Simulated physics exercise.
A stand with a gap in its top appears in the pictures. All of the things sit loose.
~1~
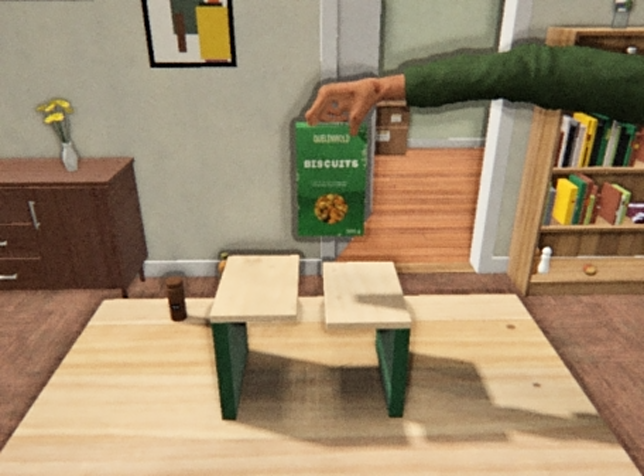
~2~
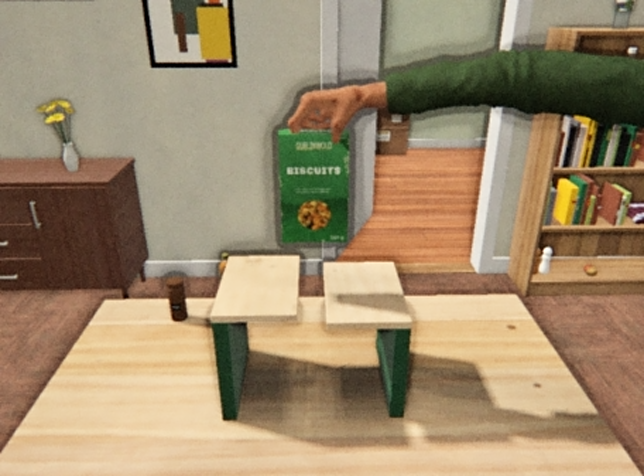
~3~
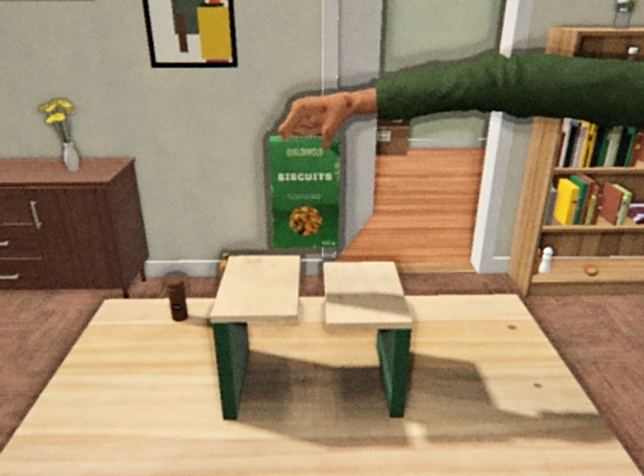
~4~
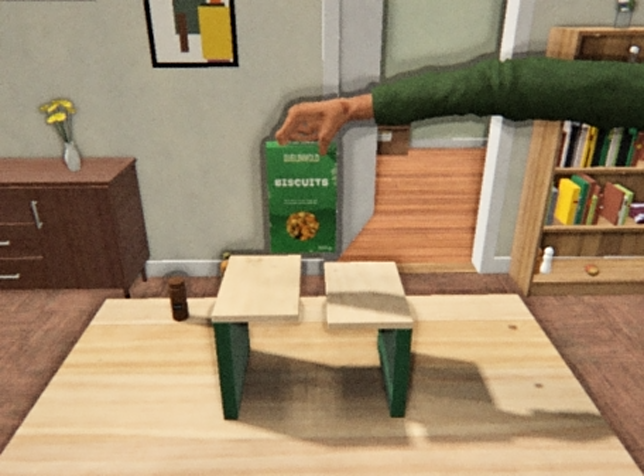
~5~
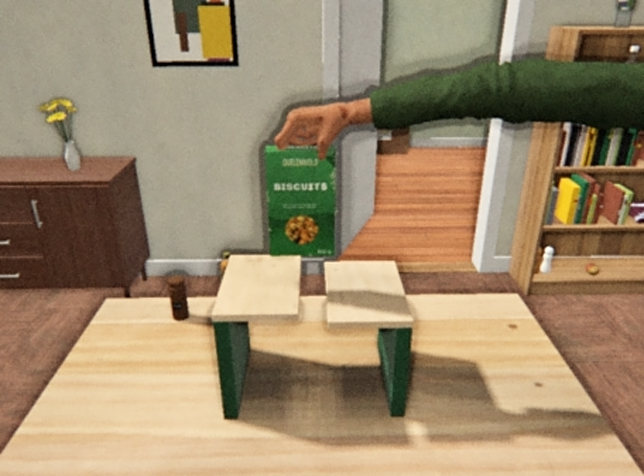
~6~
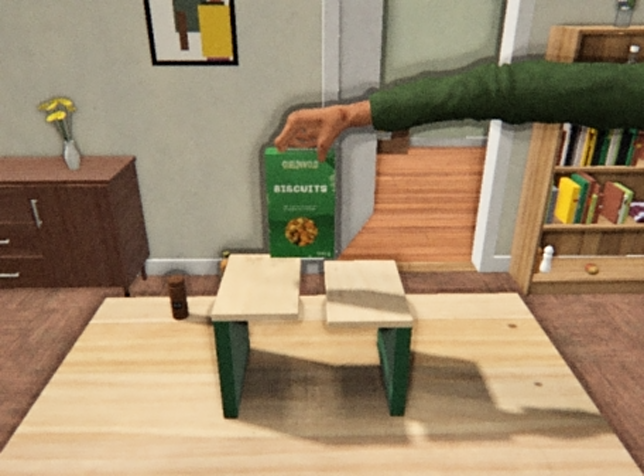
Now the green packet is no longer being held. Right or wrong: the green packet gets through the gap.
Wrong.
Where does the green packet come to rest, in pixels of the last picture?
Looks like it settles somewhere around (316, 236).
Then, 0.40 s on from there, green packet turned 11° from how it was put near (312, 235).
Then, 1.30 s on from there, green packet turned 16° from how it was put near (317, 236).
In the end, moved from the start, green packet; brown shaker unmoved. At the end, from the last picture's camera, green packet near (316, 236). The packet is caught.
